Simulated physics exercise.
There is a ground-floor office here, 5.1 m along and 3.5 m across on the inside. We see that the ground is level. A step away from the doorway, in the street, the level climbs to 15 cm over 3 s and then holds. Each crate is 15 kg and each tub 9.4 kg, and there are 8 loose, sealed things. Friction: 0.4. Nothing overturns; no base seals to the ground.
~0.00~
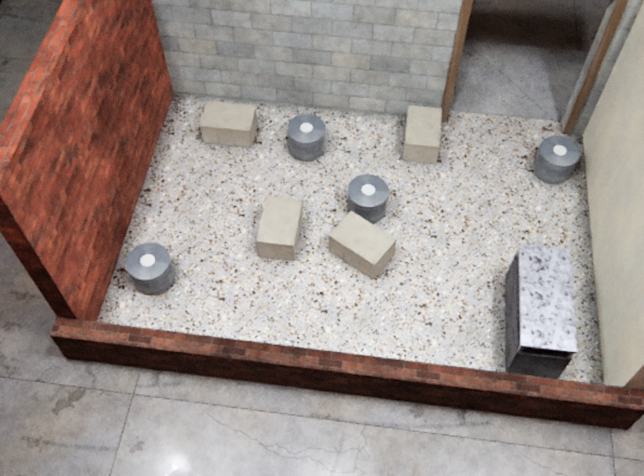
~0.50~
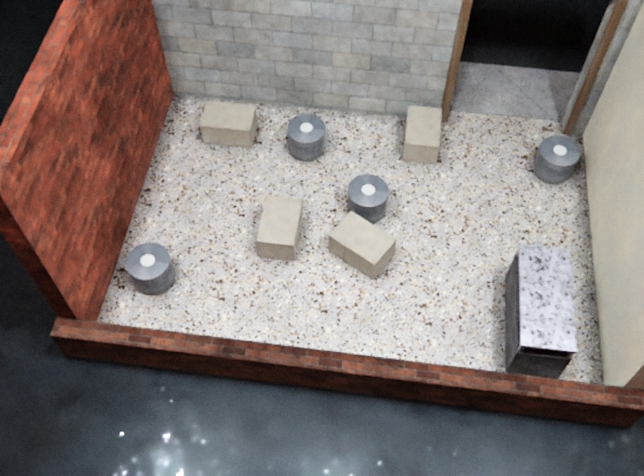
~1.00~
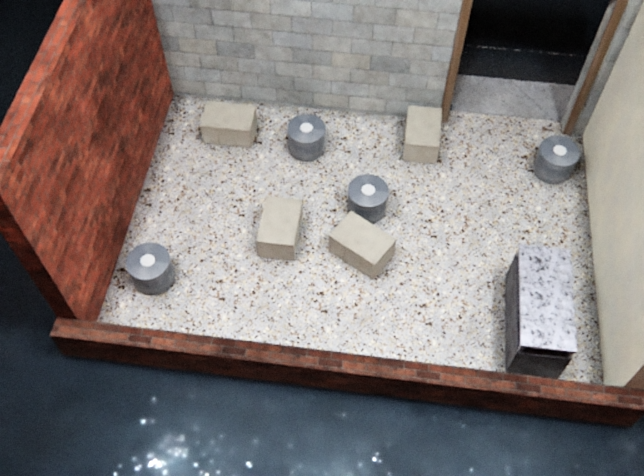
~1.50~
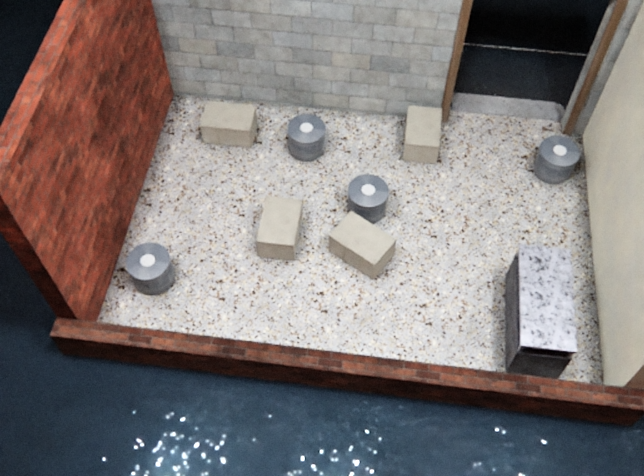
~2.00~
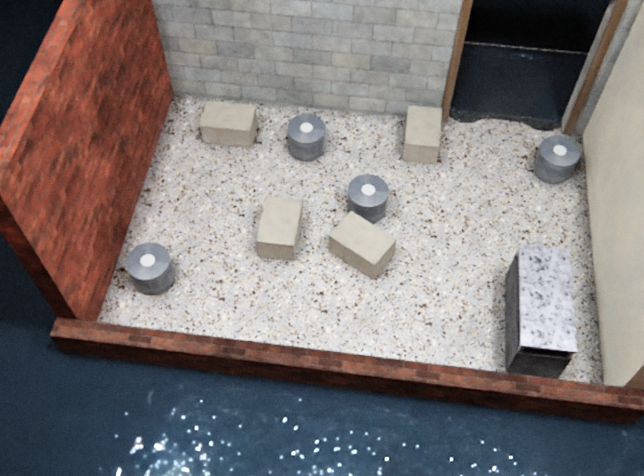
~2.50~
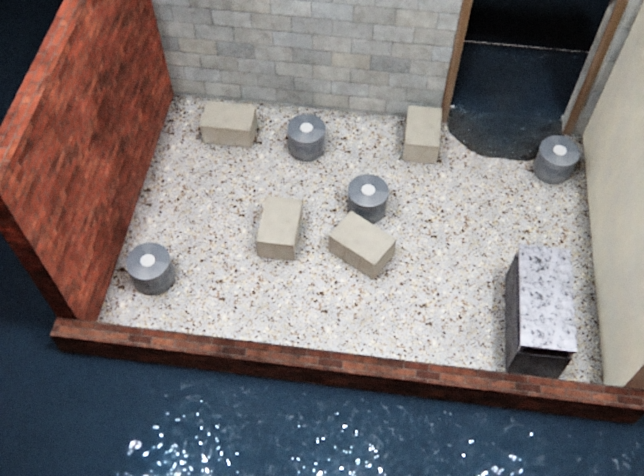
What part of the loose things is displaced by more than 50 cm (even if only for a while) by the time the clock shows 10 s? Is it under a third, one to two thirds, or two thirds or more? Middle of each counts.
My guess is it lands in the low band.
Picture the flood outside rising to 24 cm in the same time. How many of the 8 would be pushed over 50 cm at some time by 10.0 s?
That would make 4 of them.
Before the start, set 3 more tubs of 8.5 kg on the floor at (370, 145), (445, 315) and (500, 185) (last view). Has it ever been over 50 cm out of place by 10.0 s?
In turn: Within the mark, beyond the mark, beyond the mark.
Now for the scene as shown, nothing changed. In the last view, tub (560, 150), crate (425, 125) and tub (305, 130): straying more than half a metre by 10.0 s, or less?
In turn: Over, under, under.
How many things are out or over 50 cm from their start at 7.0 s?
I make it 1 by then.
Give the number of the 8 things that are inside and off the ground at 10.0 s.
Count at that moment: 1.
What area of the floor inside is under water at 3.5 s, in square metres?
About 2.0 m2.
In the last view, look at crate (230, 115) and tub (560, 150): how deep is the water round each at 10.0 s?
About 0 and 13 cm.
After 3.5 s 0 of 8 are over 50 cm from their spots; 0 afloat.
After 4.5 s 1 of 8 are over 50 cm from their spots; 0 afloat.
After 7.0 s 1 of 8 are over 50 cm from their spots; 1 afloat.
After 10.0 s 1 of 8 are over 50 cm from their spots, and 1 have been at some point; 1 afloat.
